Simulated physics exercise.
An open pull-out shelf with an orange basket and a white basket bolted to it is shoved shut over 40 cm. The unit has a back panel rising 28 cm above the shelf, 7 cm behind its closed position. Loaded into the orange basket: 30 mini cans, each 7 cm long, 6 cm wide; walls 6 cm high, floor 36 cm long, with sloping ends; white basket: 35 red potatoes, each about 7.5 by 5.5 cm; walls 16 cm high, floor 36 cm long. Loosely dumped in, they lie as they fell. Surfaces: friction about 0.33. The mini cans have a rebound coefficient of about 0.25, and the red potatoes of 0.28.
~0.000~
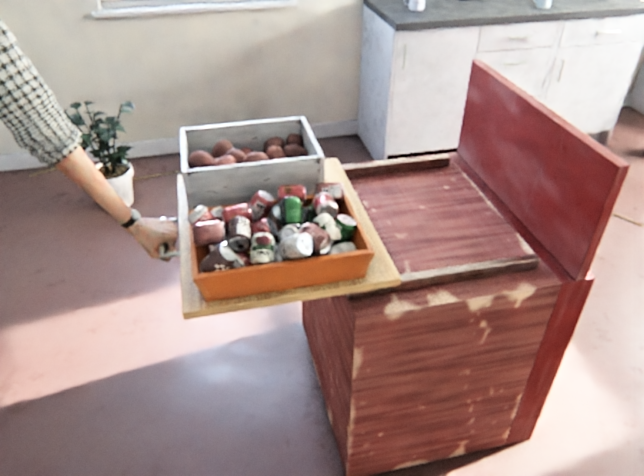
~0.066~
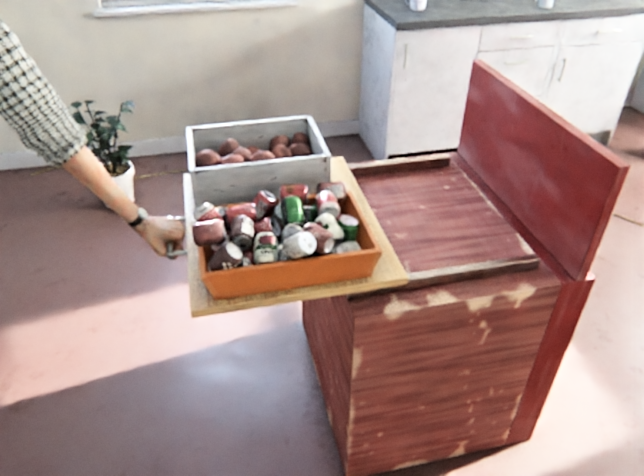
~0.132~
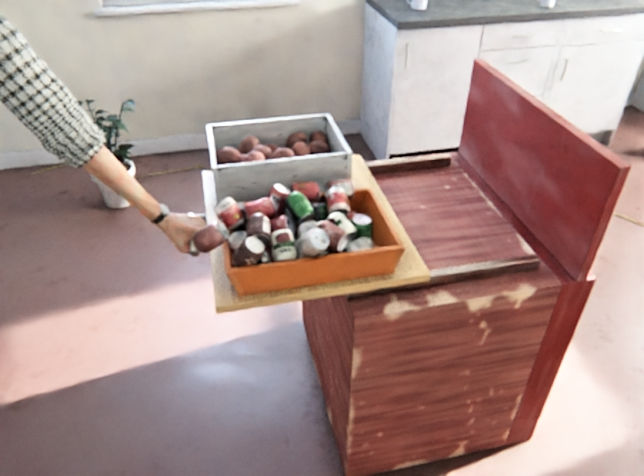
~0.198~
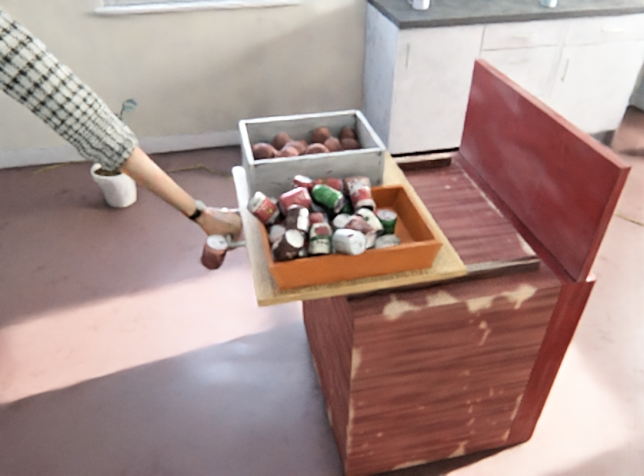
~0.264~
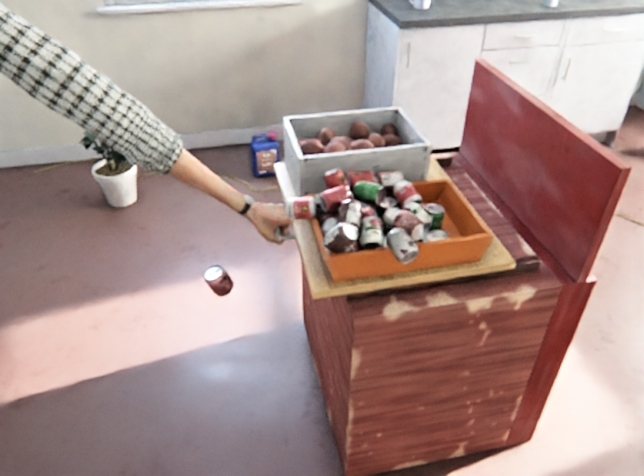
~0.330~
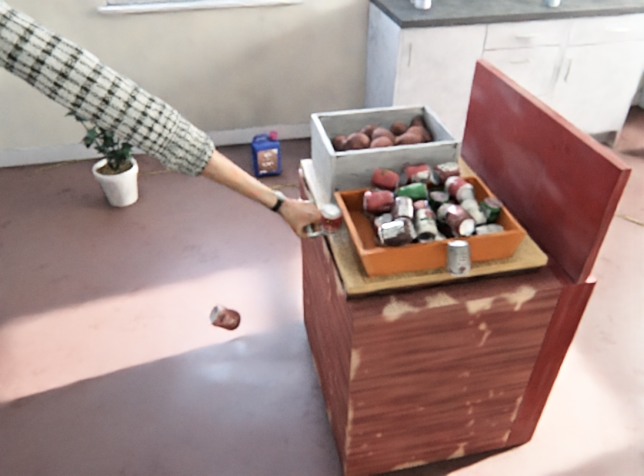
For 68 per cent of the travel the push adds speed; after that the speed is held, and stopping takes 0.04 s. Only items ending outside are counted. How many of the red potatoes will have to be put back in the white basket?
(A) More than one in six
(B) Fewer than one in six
B, fewer than one in six.
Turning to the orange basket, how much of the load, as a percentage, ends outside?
The orange basket comes in at 45 in a hundred.
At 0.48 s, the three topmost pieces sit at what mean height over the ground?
Mean height: Some 104 cm.
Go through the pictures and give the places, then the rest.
In the first frame (we follow the rim corner now nearest the camera; the camera moves round a little), white basket at (187, 171); orange basket at (198, 276); shelf in by 0 cm; nothing out yet.
The second frame shows white basket at (194, 170); orange basket at (206, 274); shelf in by 2 cm.
The third frame shows white basket at (217, 167); orange basket at (231, 271); shelf in by 8 cm; 1 out, the lowest can at (211, 237).
The fourth frame shows white basket at (254, 162); orange basket at (273, 264); shelf in by 18 cm; 1 out, the lowest can at (214, 253).
The fifth frame shows white basket at (304, 157); orange basket at (330, 257); shelf in by 31 cm; 3 out, the lowest can at (219, 281).
The sixth frame shows white basket at (335, 154); orange basket at (366, 252); shelf in by 40 cm; 3 out, the lowest can at (226, 318).
After 0.36 s, 3 of 30 out of the orange basket and 0 of 35 out of the white basket.
After 0.48 s, 10 of 30 out of the orange basket and 1 of 35 out of the white basket.
After 0.70 s, 13 of 30 out of the orange basket and 2 of 35 out of the white basket.
Outcome (at 1.14 s), 13 of 30 out of the orange basket and 2 of 35 out of the white basket. Asked share, 2 of 35, 6 per cent.
